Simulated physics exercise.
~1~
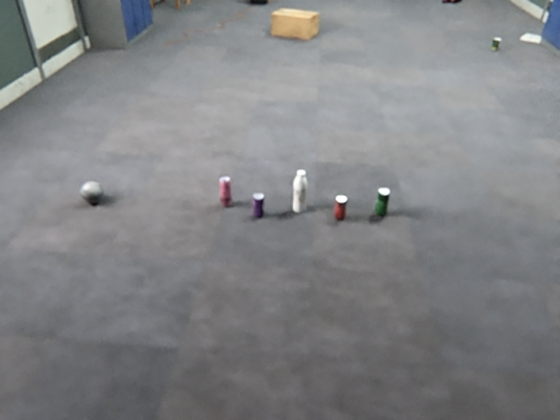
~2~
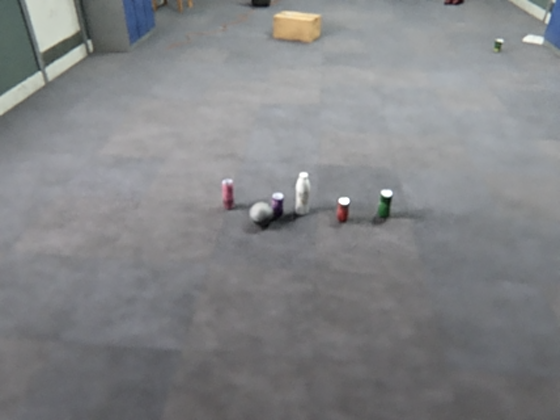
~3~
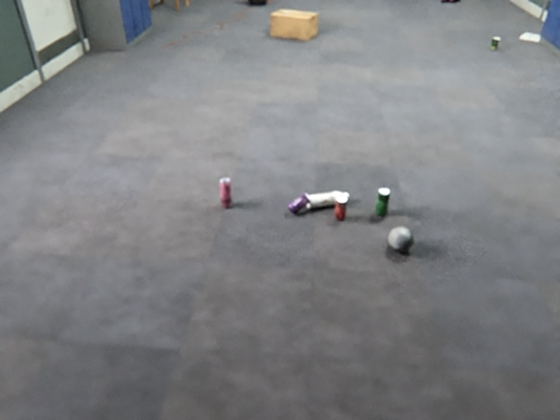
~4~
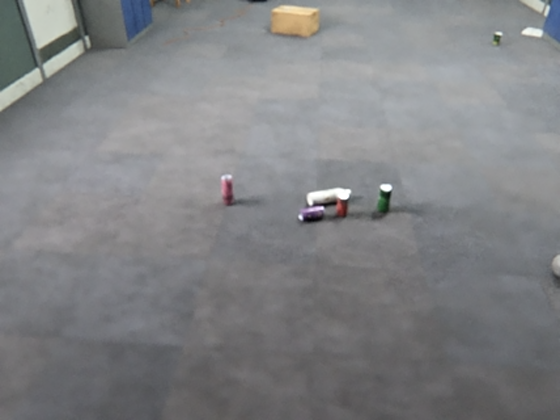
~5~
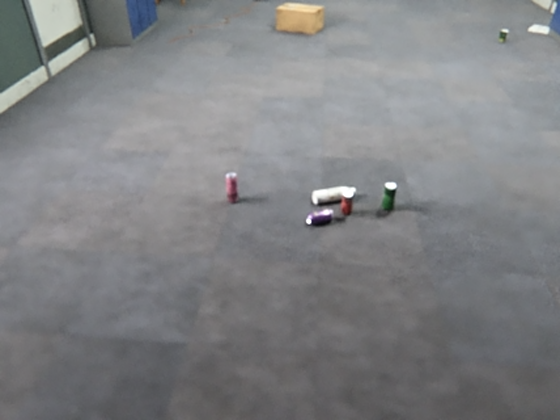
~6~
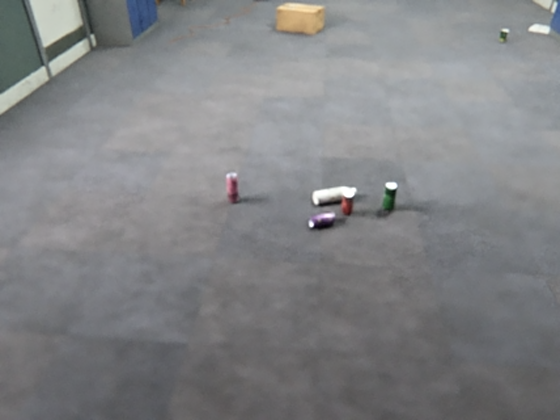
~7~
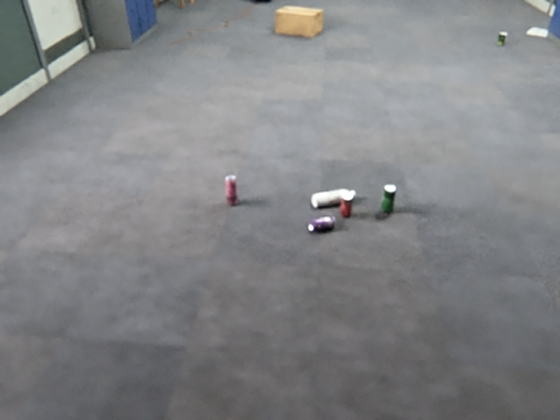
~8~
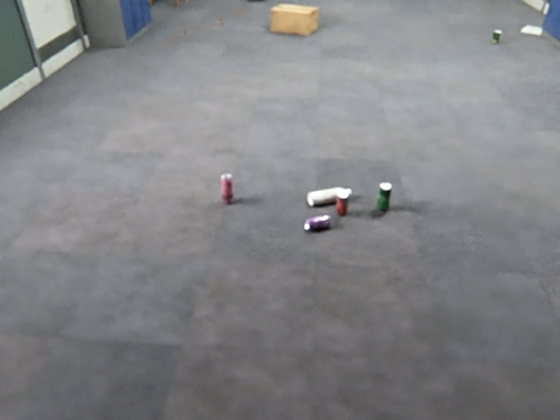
A grey ball rolls across a dark grey floor toward a loose row of small upright cans and a white bottle, seen from slightly above by a gently swaying camera. The pink can stands at the left, then the purple can, the white bottle in the middle, the red can and the green can at the right, with a cardboard-coloured box far behind. The ball comes from the left and reaches the purple can. The purple can and the bottle topple as the ball carries on rightward and leaves the view. They end lying down, while pink, red and green remain standing.
